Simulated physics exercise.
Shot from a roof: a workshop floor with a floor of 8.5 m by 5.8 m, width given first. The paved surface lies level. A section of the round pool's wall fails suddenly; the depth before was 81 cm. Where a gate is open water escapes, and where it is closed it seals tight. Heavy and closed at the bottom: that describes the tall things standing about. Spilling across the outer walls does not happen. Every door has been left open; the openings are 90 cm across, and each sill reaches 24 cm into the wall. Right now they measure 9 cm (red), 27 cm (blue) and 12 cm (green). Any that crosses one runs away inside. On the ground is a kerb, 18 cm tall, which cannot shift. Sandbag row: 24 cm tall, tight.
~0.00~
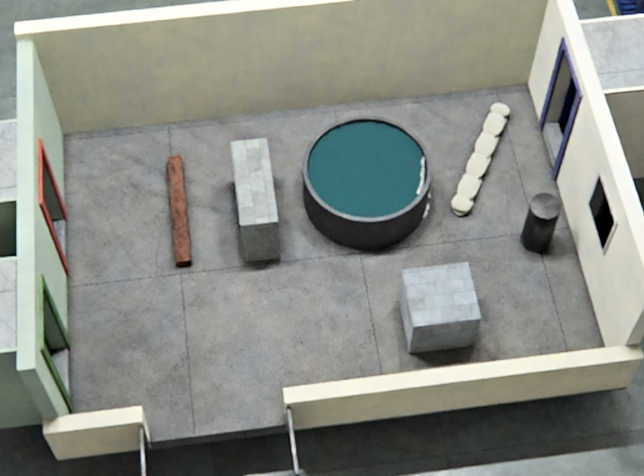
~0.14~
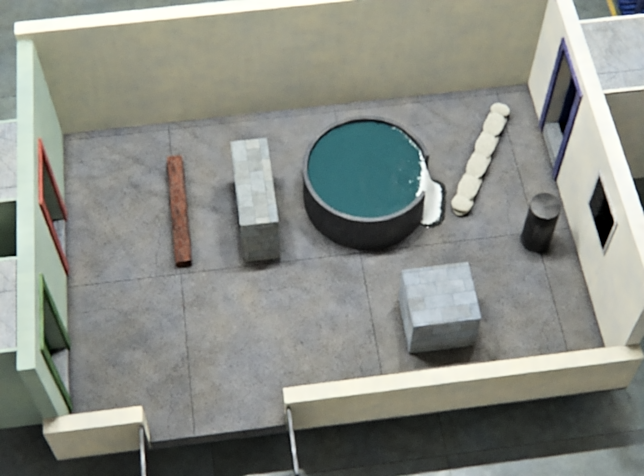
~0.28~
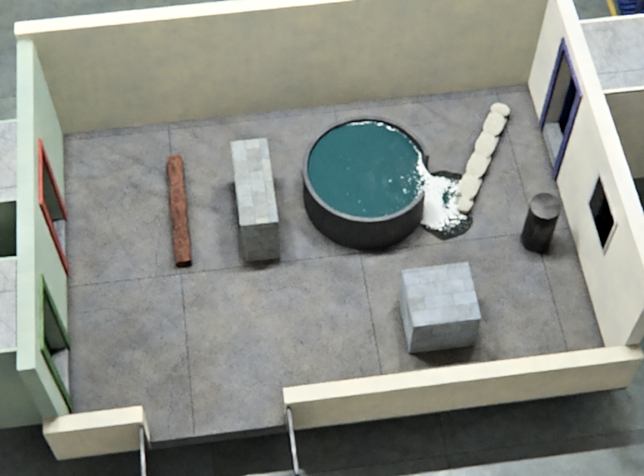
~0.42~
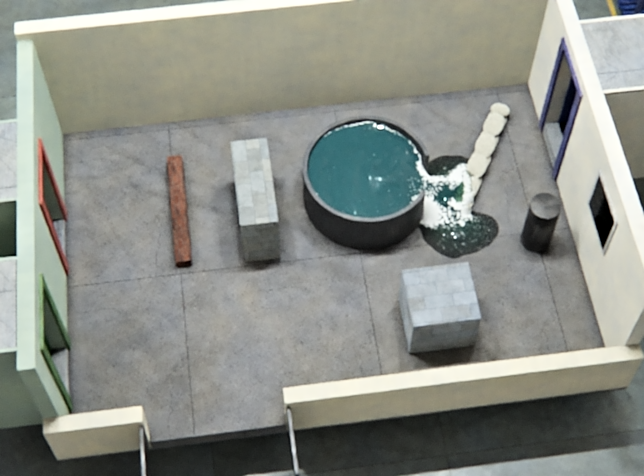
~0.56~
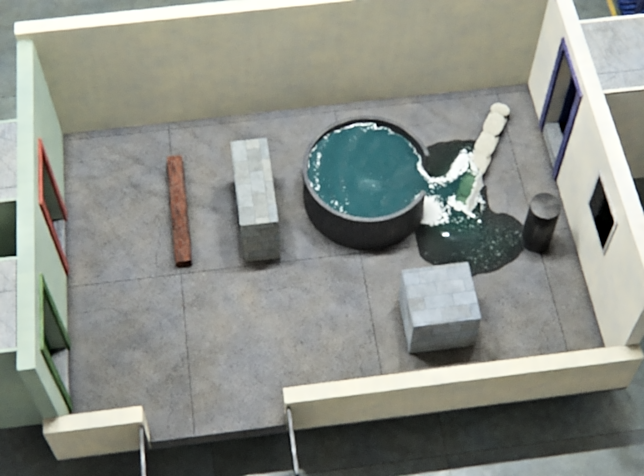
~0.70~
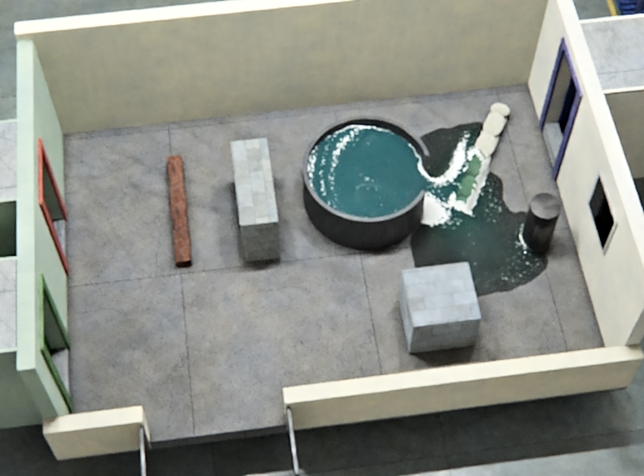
Teal water sits still in a round pool inside a walled yard, then starts spilling through the right side of its rim. It foams white against the pale row of sandbags and spreads across the grey floor in a widening dark puddle, passing the bags and reaching around the short dark cylinder.
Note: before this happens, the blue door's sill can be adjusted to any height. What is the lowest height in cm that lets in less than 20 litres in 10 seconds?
11.5 cm.
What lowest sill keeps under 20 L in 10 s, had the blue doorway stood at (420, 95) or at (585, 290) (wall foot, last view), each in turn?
In turn: Roughly 17 cm, roughly 10.5 cm.
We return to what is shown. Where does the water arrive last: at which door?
Last in line is the red door.
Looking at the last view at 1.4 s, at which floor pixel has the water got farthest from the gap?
Roughly at (604, 348) in the last view.
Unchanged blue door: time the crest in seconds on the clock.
The level tops out near 1.6 seconds.
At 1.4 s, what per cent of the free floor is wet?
Some 25 per cent of it.
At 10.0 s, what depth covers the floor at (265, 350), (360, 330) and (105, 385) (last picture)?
Roughly 2, 3 and 5 cm, in turn.
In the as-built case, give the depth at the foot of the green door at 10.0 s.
A ruler would read roughly 6.0 cm.
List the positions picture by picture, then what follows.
In the first frame, still water, 81 cm deep, in the round pool at (367, 170); the blue door at (558, 118) is dry.
In the second frame, water pours out at (425, 193) and has run 0.3 m, to (439, 218); about 9 cm deep outside, 81 cm at the back.
In the third frame, the gap is at (425, 194), the front 0.8 m out at (468, 221); the back of the round pool holds 81 cm.
In the fourth frame, water pours out at (424, 195) and has run 1.3 m, to (492, 234); about 8 cm deep outside, 81 cm at the back.
In the fifth frame, water pours out at (424, 194) and has run 1.8 m, to (520, 246); about 5 cm deep outside, 76 cm at the back.
In the sixth frame, water pours out at (425, 194) and has run 2.2 m, to (540, 266); about 5 cm deep outside, 69 cm at the back; 1.2 m in a straight line remain to the blue door at (558, 118).
After 1.4 s water covers 25 % of the floor, deepest (48 cm) near (448, 211); 10 cm at the blue door, 0 litres in over its 27 cm sill.
After 3.0 s water covers 35 % of the floor, deepest (37 cm) near (446, 203); 12 cm at the blue door, 0 litres in over its 27 cm sill.
After 10.0 s water covers 90 % of the floor, deepest (14 cm) near (548, 156); 12 cm at the blue door, 0 litres in over its 27 cm sill.
At the blue door as built, the water arrived by 1.3 s and peaked near 18 cm at 1.6 s.
With a sill of 9.5 cm, 41 litres would have come in within the 10 s; with 15 cm, 5 litres. So under 20 litres takes about 11.5 cm.
